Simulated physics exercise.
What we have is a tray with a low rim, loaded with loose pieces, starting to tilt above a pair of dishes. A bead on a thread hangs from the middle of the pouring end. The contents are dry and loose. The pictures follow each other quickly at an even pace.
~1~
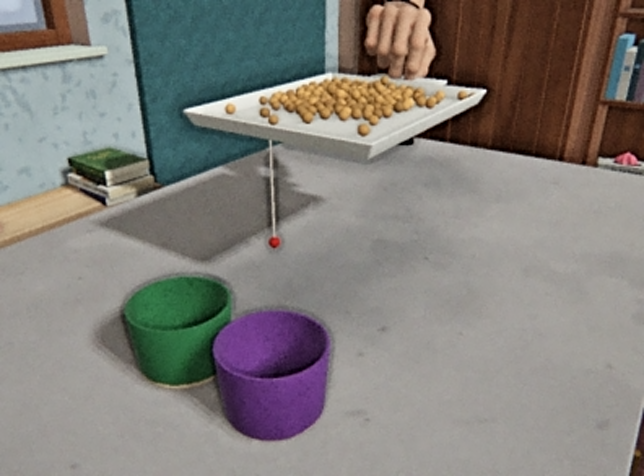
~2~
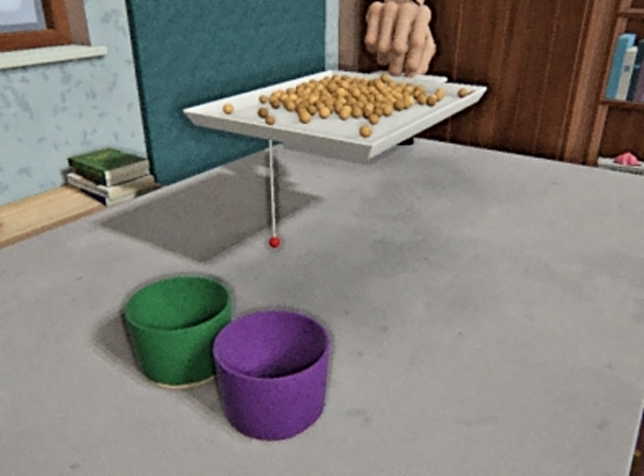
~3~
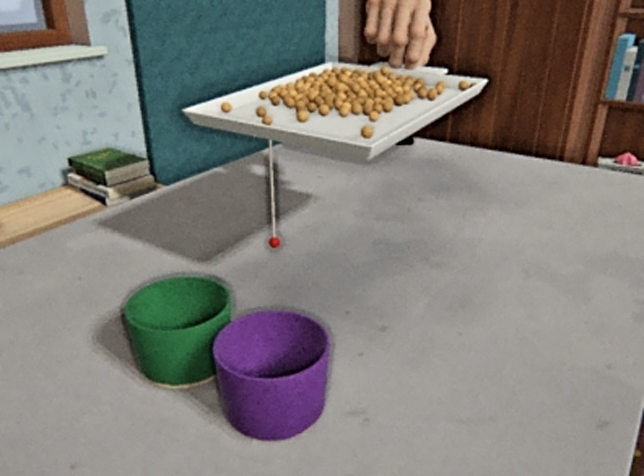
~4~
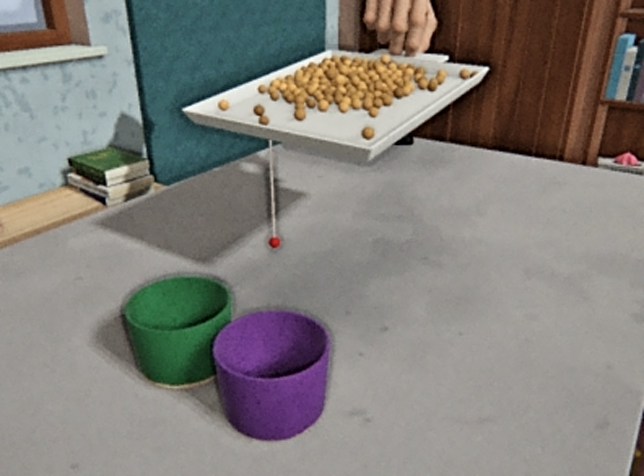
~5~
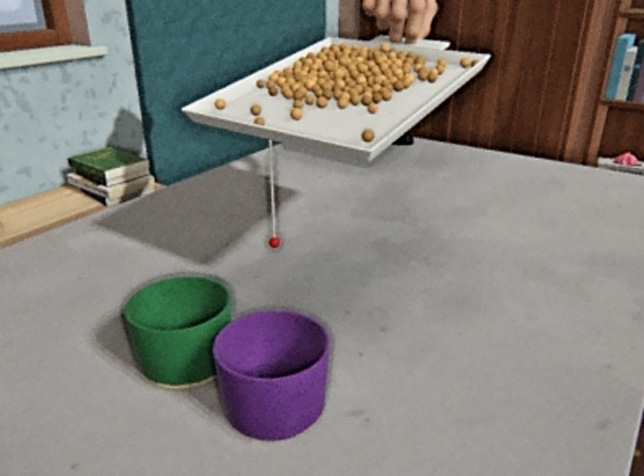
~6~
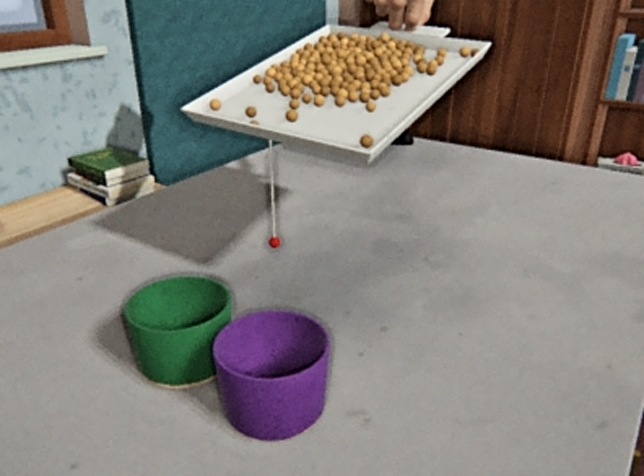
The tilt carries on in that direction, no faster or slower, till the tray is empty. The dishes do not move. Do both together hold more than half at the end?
They take under half between them.
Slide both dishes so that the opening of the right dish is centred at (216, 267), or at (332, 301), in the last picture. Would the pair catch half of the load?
First less than half, then more than half.
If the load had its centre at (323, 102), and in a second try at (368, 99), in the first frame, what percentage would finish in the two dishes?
About 0 and 0 per cent.
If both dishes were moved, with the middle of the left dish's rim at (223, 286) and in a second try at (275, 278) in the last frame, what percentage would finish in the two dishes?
About 60 and 60 per cent.
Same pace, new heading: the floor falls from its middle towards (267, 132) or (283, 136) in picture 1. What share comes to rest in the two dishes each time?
First some 0, then 10 per cent.
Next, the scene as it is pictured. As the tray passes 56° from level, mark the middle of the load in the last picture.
At about (288, 273).
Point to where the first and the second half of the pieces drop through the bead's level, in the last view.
Early half (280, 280), late half (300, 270).
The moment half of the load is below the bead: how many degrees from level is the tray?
At some 55 degrees.
Just after the last frame, tray tipped steeply; roughly a third on the tray; about a tenth in the right dish; just a few in the left dish; roughly a third outside both; about a tenth in the air.
A moment on, tray tipped right over; about a tenth in the right dish; just a few in the left dish; almost all outside both.
Further on, tray tipped past a quarter turn; about a tenth in the right dish; just a few in the left dish; almost all outside both.
When it is over, tray tipped past a quarter turn; about a tenth in the right dish; just a few in the left dish; almost all outside both.
